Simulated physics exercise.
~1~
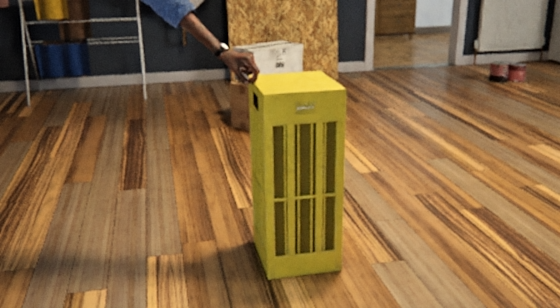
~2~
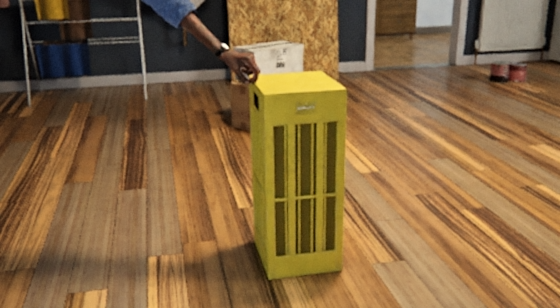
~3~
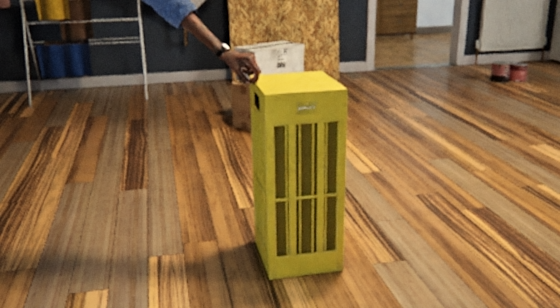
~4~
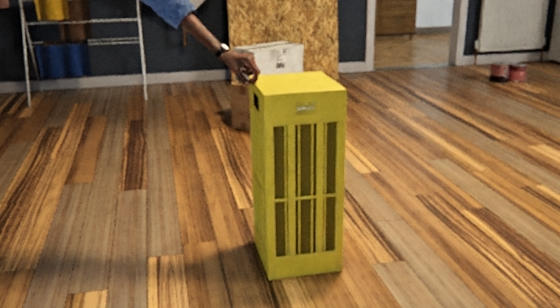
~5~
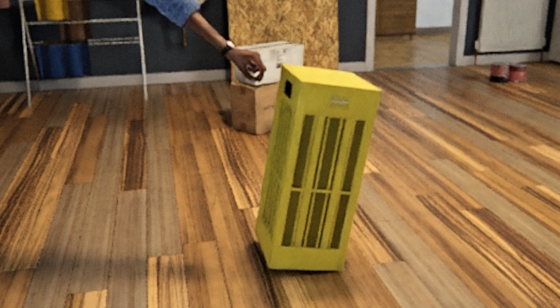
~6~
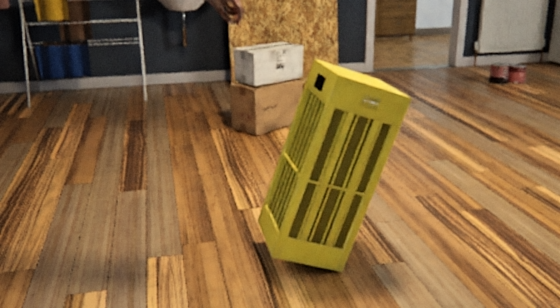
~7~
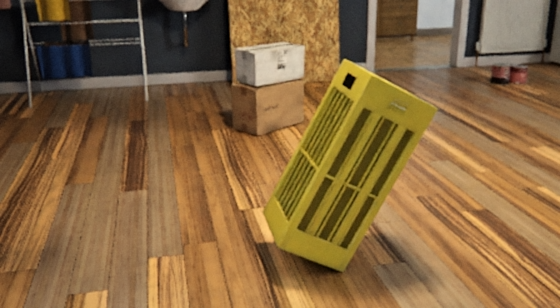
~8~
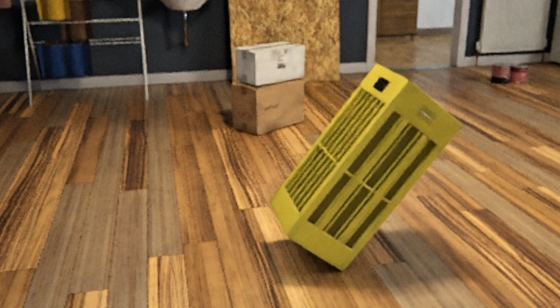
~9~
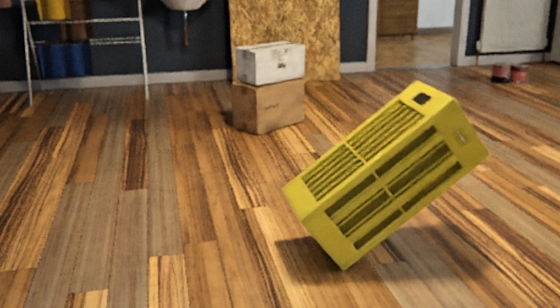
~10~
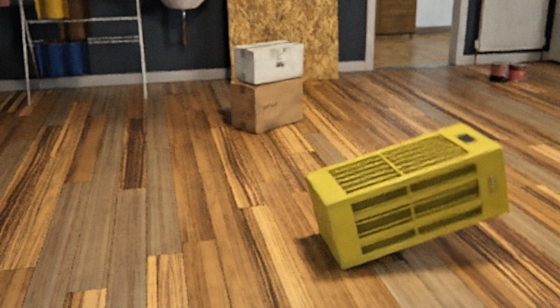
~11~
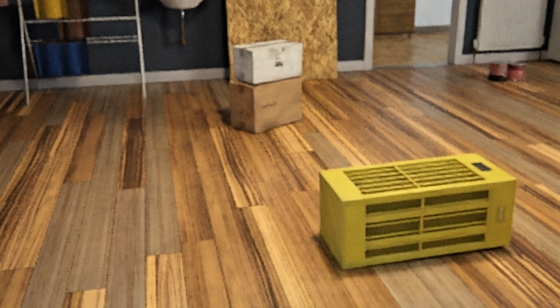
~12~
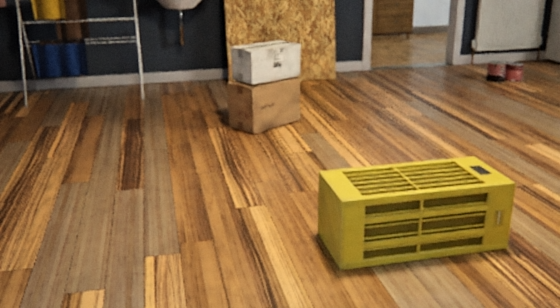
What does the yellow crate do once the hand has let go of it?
It tips over to the right and ends up lying on its side on the wooden floor.
